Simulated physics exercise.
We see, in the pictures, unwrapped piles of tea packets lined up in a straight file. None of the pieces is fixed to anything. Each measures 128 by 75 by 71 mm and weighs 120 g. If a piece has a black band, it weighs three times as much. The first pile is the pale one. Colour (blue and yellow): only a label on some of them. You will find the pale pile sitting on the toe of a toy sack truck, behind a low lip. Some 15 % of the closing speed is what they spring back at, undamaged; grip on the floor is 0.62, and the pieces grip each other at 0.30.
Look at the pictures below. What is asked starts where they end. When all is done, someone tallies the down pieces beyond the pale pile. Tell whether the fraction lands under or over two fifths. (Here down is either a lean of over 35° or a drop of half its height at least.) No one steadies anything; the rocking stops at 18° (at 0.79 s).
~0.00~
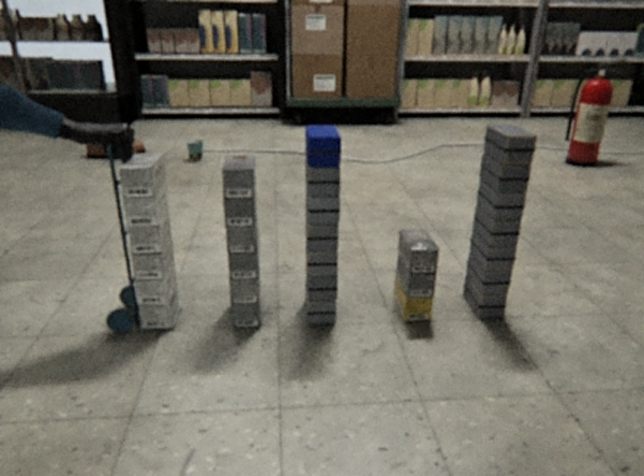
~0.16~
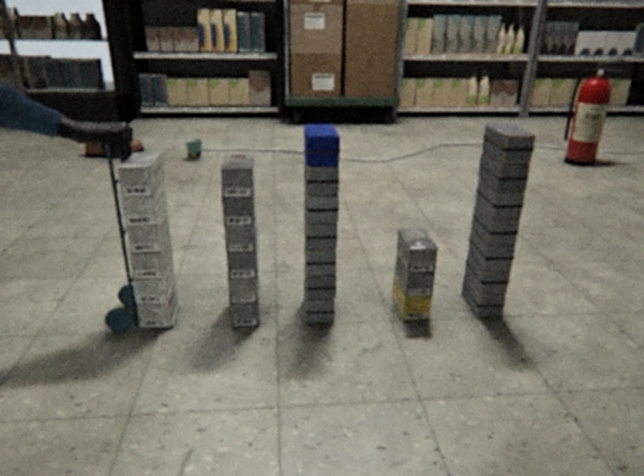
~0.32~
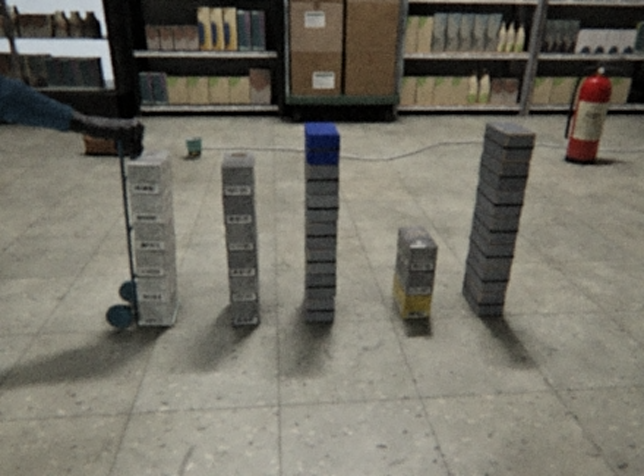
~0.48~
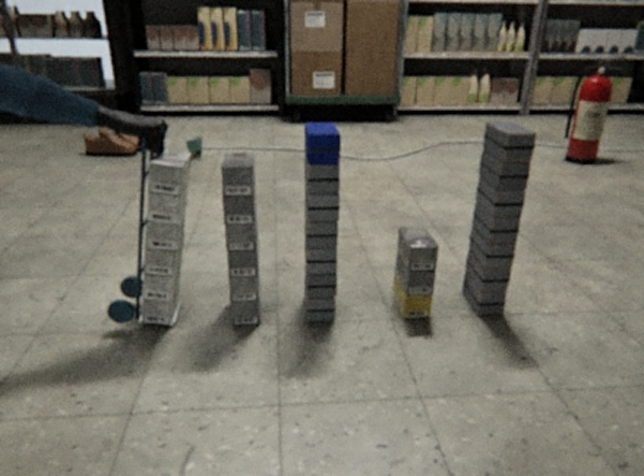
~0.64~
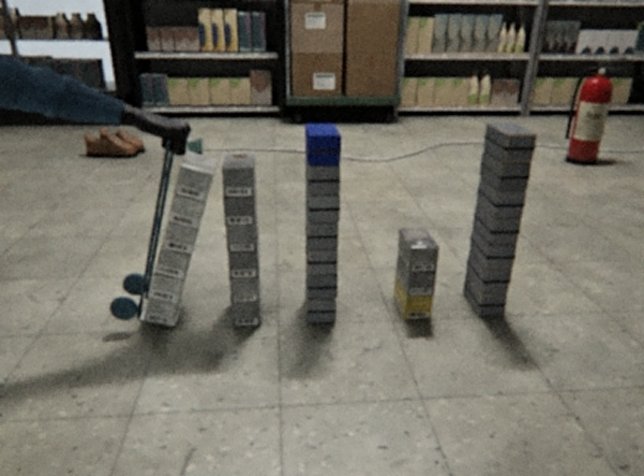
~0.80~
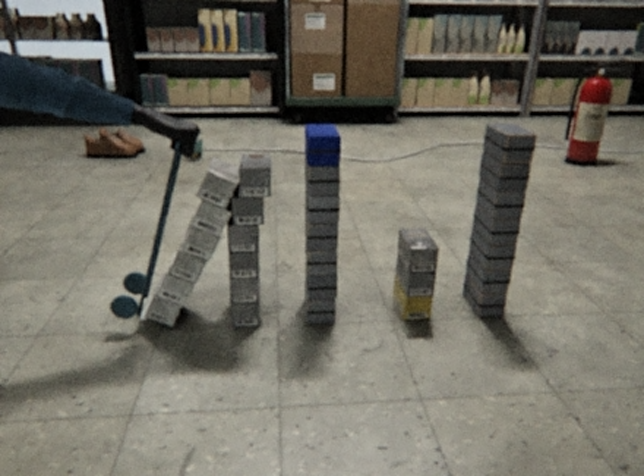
It's heading for above two out of five.
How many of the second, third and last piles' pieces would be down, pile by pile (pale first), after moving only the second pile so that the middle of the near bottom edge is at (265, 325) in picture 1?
Pile tally - second: 0, third: 0, last: 0.
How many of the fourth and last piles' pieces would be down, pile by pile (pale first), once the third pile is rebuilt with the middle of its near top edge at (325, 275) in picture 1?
You'd get fourth 1 and last 0.
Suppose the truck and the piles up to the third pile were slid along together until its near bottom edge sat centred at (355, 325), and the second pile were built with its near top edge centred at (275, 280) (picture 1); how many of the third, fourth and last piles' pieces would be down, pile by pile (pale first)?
Pile by pile that makes third 0, fourth 0, last 0.
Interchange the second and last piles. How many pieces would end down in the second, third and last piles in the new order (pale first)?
Count of fallen pieces - second: 0; third: 0; last: 0.
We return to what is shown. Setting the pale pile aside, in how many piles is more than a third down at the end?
Looks like 4 of them in total.
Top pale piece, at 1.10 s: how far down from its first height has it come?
I'd put it at close to 6 cm below where it started.
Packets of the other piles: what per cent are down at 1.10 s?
It's 0 percent at that point.
After 1.10 s, 6 of the pale pile down; none of the 23 other packets down, 9 disturbed; blue packet 8 mm from its place.
After 1.72 s, 6 of the pale pile down; 6 of the 23 other packets down; blue packet 25° from how it stood, 32 mm lower.
After 2.08 s, 6 of the pale pile down; 15 of the 23 other packets down; blue packet 26° from how it stood, 19 cm lower; yellow packet 6 mm from its place.
After 2.36 s, 6 of the pale pile down; 21 of the 23 other packets down; blue packet on its side.
In the end (3.2 s), 6 of the pale pile down; 21 of the 23 other packets down; blue packet on its side; yellow packet unmoved. That is 91 per cent. From the last view, middles, blue packet near (592, 268), yellow packet near (413, 296).
